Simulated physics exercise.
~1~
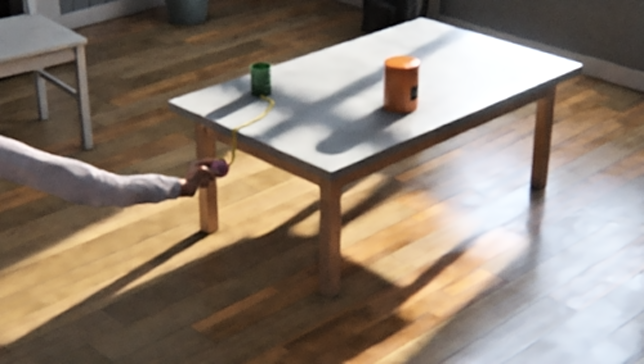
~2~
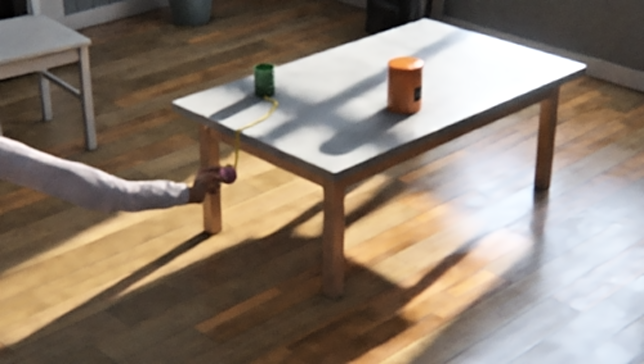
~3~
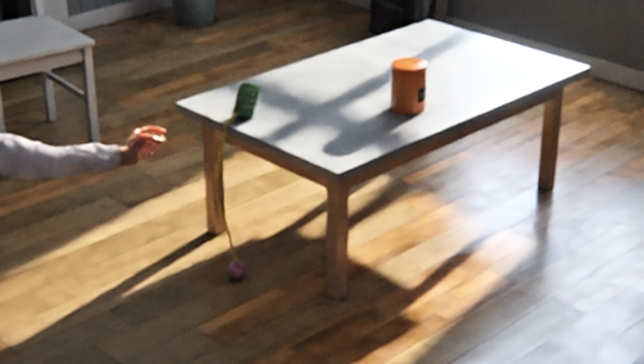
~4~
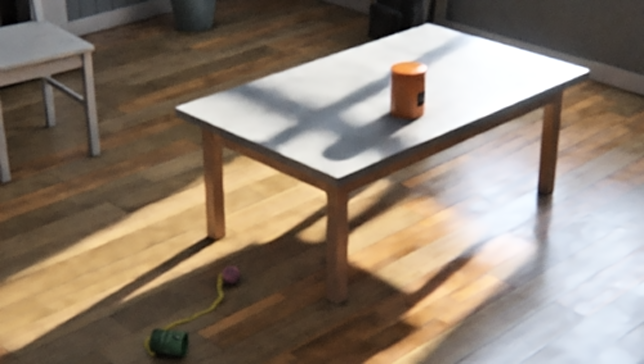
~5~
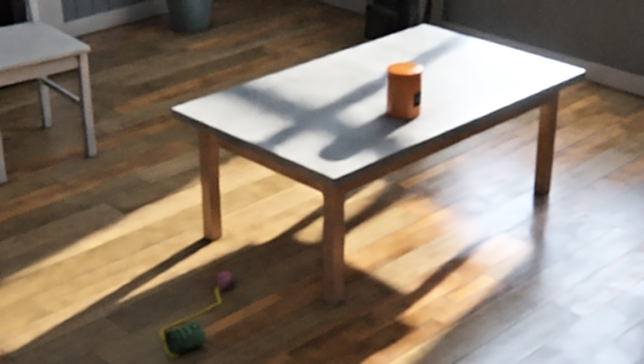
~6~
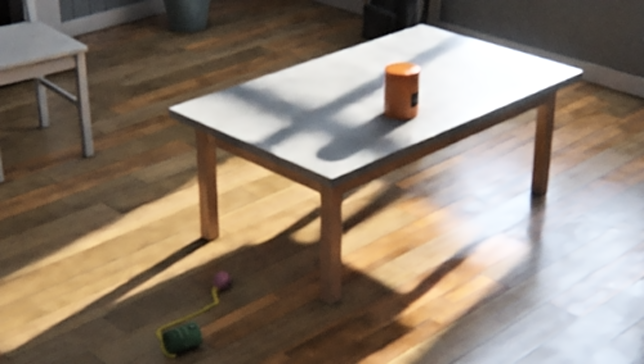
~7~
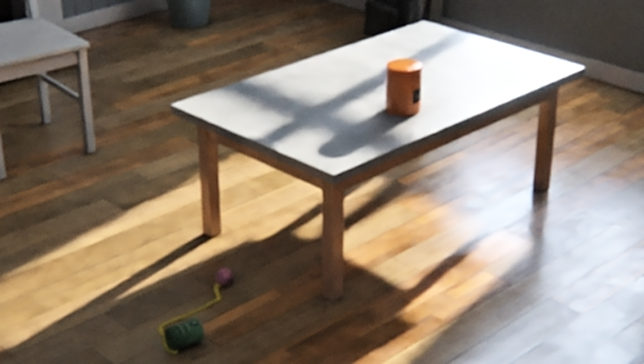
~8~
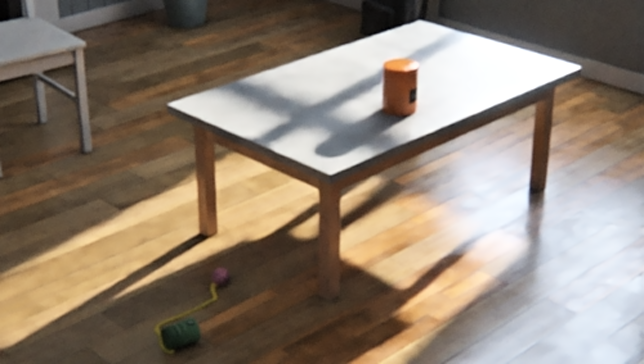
In a sunlit room, a hand releasing a pink ball that drops to the floor, its ribbon pulling a green cup off the table.
